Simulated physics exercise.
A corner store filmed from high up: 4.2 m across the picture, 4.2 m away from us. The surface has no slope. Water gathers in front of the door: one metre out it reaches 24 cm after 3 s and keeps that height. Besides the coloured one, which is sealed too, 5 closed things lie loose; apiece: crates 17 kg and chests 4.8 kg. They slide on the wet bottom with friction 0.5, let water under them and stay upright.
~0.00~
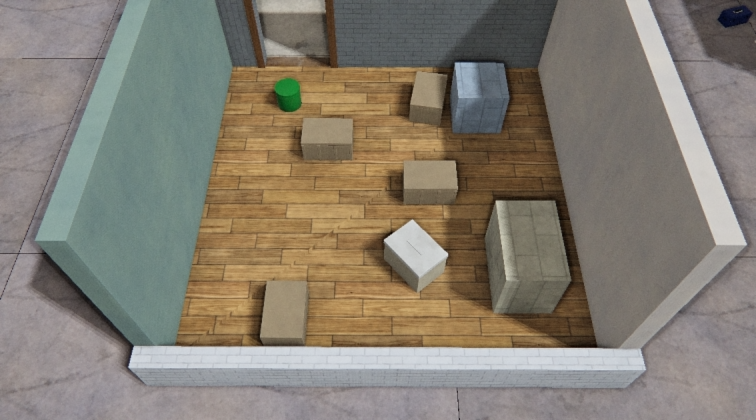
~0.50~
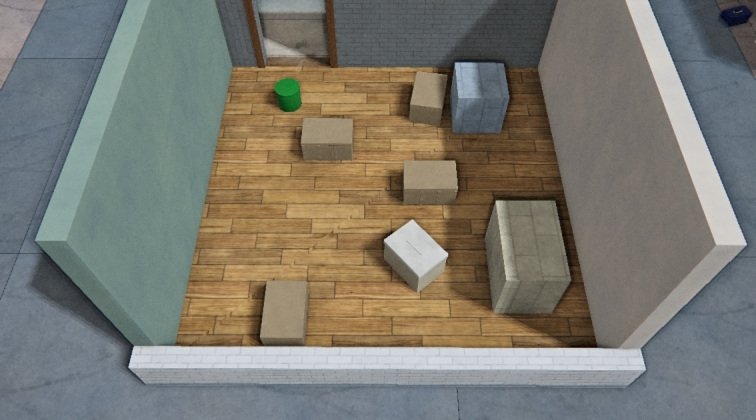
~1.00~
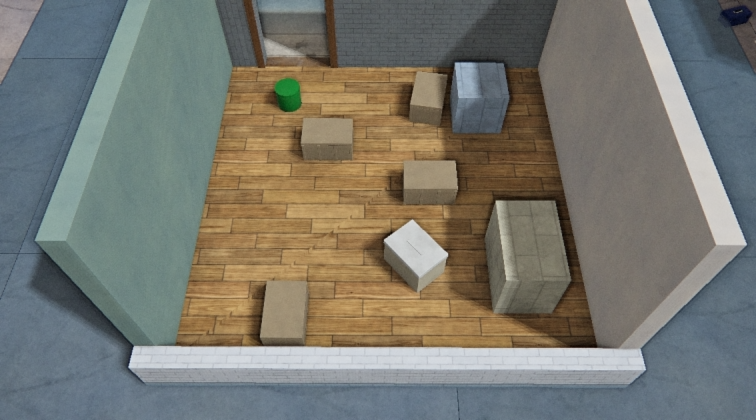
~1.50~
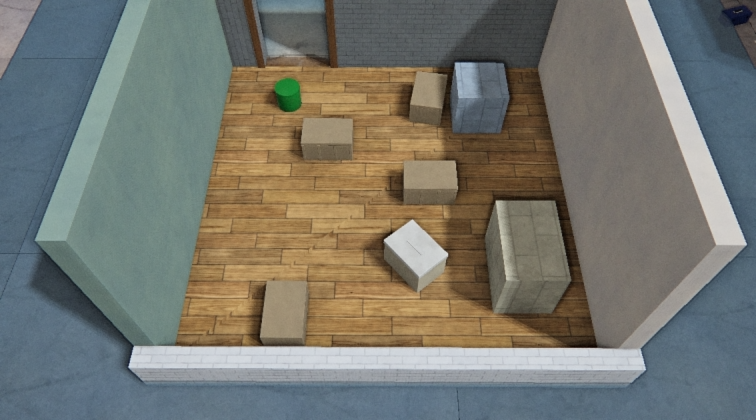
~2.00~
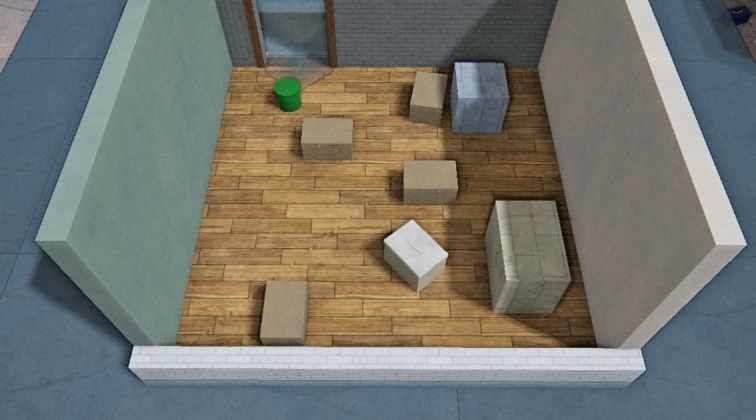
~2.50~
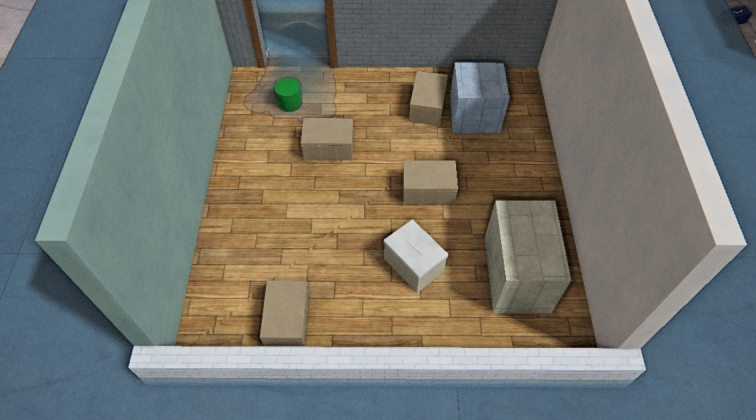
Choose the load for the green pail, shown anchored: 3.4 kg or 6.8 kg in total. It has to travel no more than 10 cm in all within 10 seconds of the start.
For it, neither weight holds it.
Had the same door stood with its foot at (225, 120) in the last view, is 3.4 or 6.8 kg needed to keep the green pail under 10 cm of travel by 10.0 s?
In that case neither weight holds it.
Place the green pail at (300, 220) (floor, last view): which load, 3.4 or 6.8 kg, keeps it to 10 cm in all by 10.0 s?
Neither holds.
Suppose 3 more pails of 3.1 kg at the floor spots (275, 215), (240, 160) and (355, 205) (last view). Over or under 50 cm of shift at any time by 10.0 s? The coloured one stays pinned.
In turn: Over, over, under.
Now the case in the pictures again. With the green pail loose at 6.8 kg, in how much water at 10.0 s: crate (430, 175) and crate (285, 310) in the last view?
Roughly 7 and 7 cm.
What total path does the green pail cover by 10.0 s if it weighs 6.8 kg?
Some 600 cm in all.
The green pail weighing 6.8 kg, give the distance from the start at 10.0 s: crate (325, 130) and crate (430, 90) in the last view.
In turn: 250 cm, 0 cm.
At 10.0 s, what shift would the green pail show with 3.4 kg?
Roughly 350 cm.
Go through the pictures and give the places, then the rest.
The first frame shows the green pail at (287, 87) rests on the ground; 0.0 m2 under water; 0 of 6 have shifted.
The second frame shows the green pail at (287, 87), on the bottom; water covers 0.0 m2; 0 of 6 have shifted.
The third frame shows the green pail at (287, 87) rests on the ground; water covers 0.0 m2; 0 of 6 have shifted.
The fourth frame shows the green pail at (287, 87), on the bottom; 0.0 m2 under water; 0 of 6 have shifted.
The fifth frame shows the green pail at (287, 87), on the bottom; 0.2 m2 under water; 0 of 6 have shifted.
The sixth frame shows the green pail at (287, 87), on the bottom; water covers 0.8 m2; 0 of 6 have shifted.
After 3.5 s the green pail would be 117 cm from its start with 3.4 kg and 64 cm from its start with 6.8 kg; 6 cm of water round it then.
After 4.5 s the green pail would be 243 cm from its start with 3.4 kg and 153 cm from its start with 6.8 kg; 7 cm of water round it then.
After 7.0 s the green pail would be 321 cm from its start with 3.4 kg and 292 cm from its start with 6.8 kg; 13 cm of water round it then.
After 10.0 s the green pail would be 336 cm from its start with 3.4 kg and 412 cm from its start with 6.8 kg; 14 cm of water round it then.
